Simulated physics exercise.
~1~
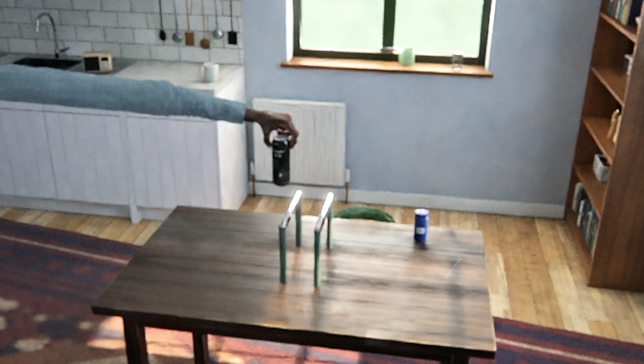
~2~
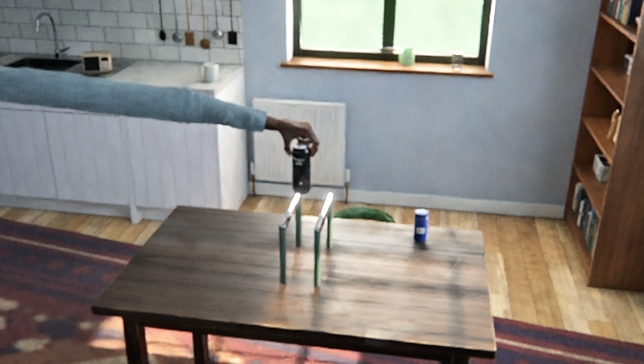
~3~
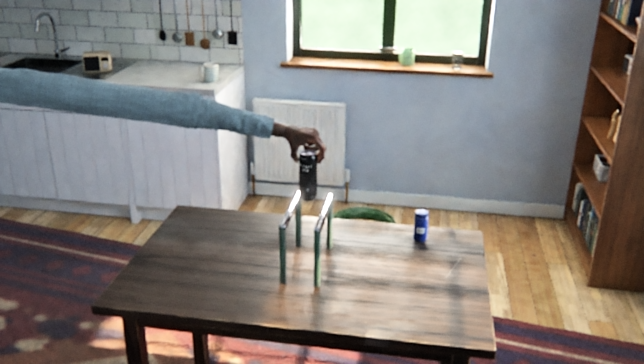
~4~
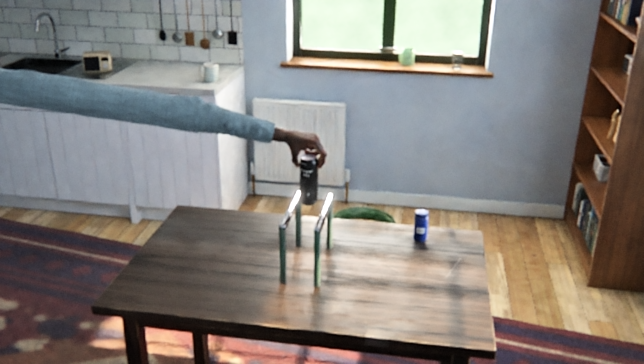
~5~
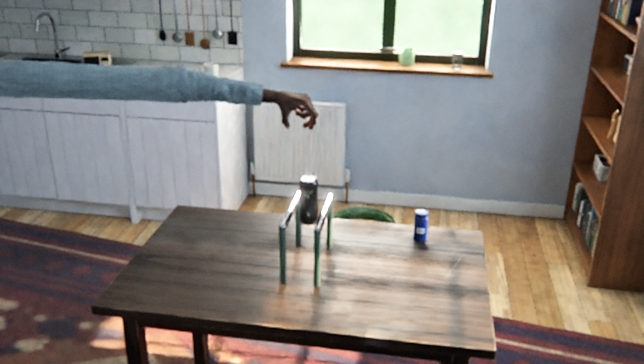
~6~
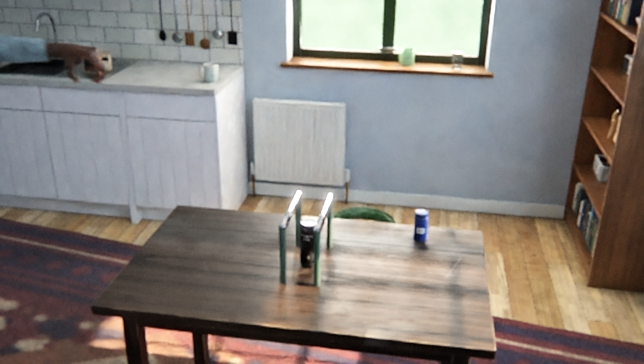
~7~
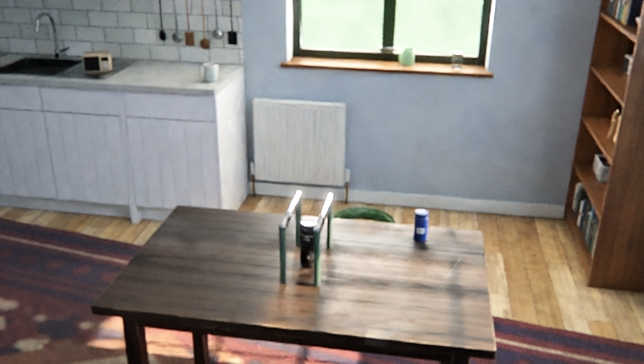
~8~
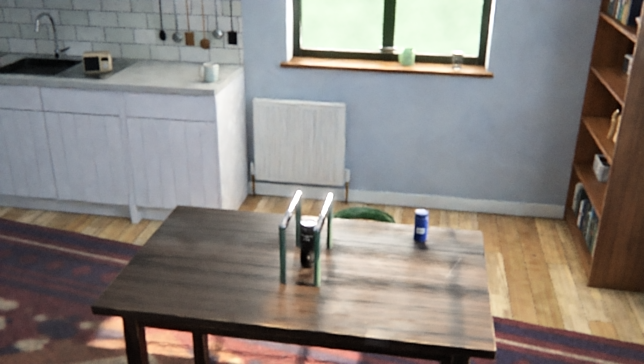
Black can released by a hand above a stand on a wooden table, dropping through the gap and ending upright between its sides.
